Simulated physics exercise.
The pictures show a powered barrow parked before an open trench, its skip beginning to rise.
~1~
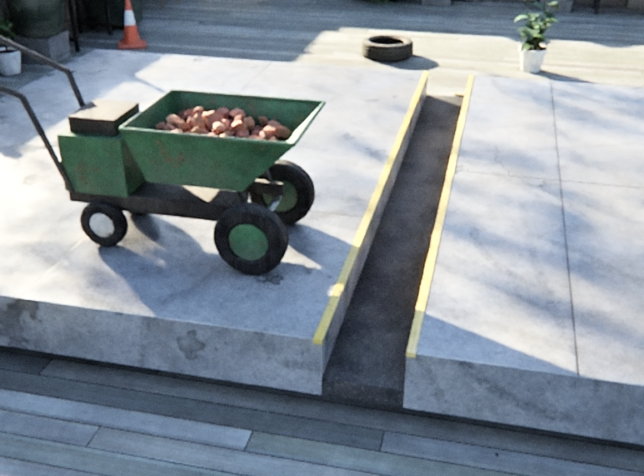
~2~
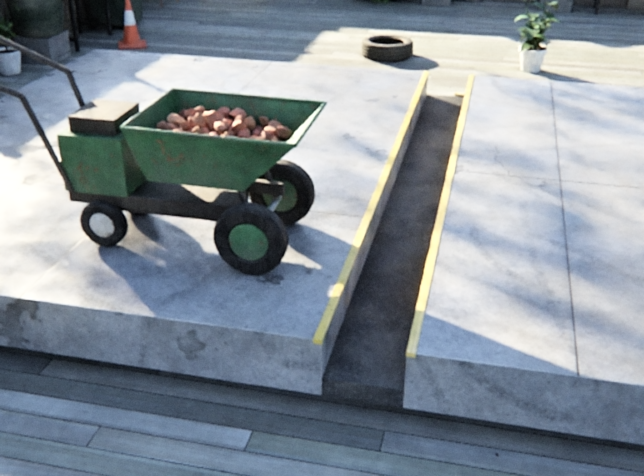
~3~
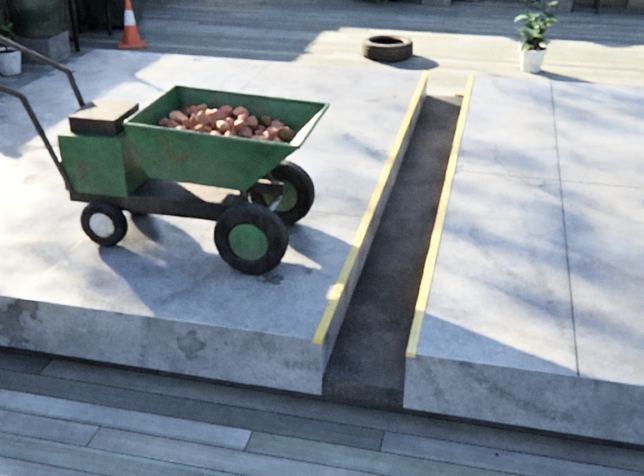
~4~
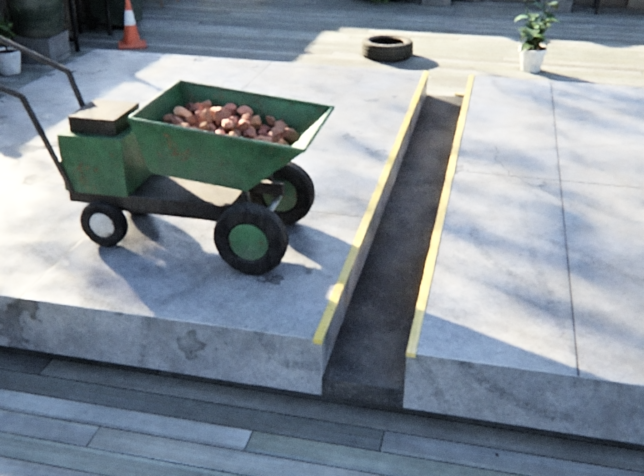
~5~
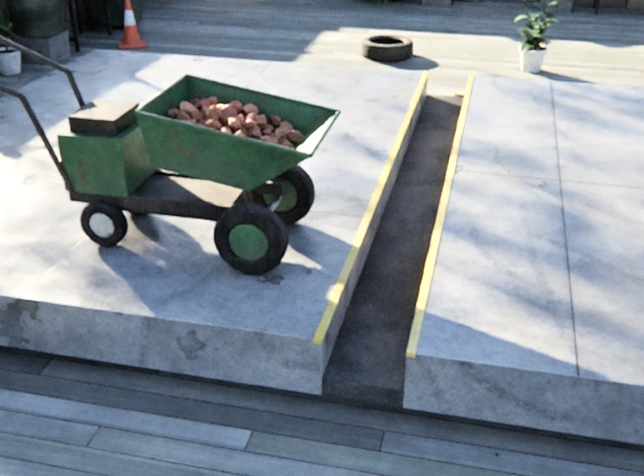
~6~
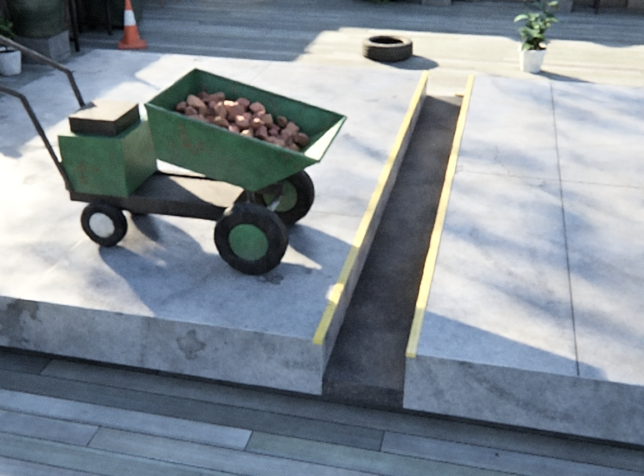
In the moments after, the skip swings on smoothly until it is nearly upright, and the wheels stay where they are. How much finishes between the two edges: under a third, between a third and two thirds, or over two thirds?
It catches more than two thirds.
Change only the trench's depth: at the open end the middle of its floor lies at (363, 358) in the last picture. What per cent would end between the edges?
Near 60 %.
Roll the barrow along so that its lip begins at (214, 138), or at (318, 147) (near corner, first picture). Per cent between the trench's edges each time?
Near 50 % and 60 %.
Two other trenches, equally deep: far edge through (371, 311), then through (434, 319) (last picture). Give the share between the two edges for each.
About 10 and 100 per cent.
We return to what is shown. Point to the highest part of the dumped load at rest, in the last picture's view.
Near (468, 251).
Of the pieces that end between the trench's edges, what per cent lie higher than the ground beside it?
Close to 0 per cent.
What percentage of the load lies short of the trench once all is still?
Close to 0 per cent.
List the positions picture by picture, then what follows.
In the first picture, lip of the skip (293, 145), level; top of the load (204, 135), lumps of rubble; first edge of the trench (331, 306); far edge (419, 317), the trench over half as wide as the skip, and about half as deep as wide.
In the second picture, lip of the skip (295, 146), level; top of the load (205, 134).
In the third picture, lip of the skip (298, 148), tipped barely; top of the load (207, 133).
In the fourth picture, lip of the skip (304, 151), tipped barely; top of the load (198, 129).
In the fifth picture, lip of the skip (310, 156), tipped a little; top of the load (203, 125).
In the sixth picture, lip of the skip (318, 162), tipped a little; top of the load (202, 112); first edge of the trench (331, 306); far edge (419, 317).
Just after the last frame, skip tipped steeply; every one in the skip.
A moment on, skip tipped right over; almost all in the skip; about a tenth in or heaped over the trench.
Further on, skip tipped right over; about a tenth in the skip; the larger part in or heaped over the trench; about a tenth beyond it.
When it is over, skip tipped right over; almost all in or heaped over the trench; about a tenth beyond it.
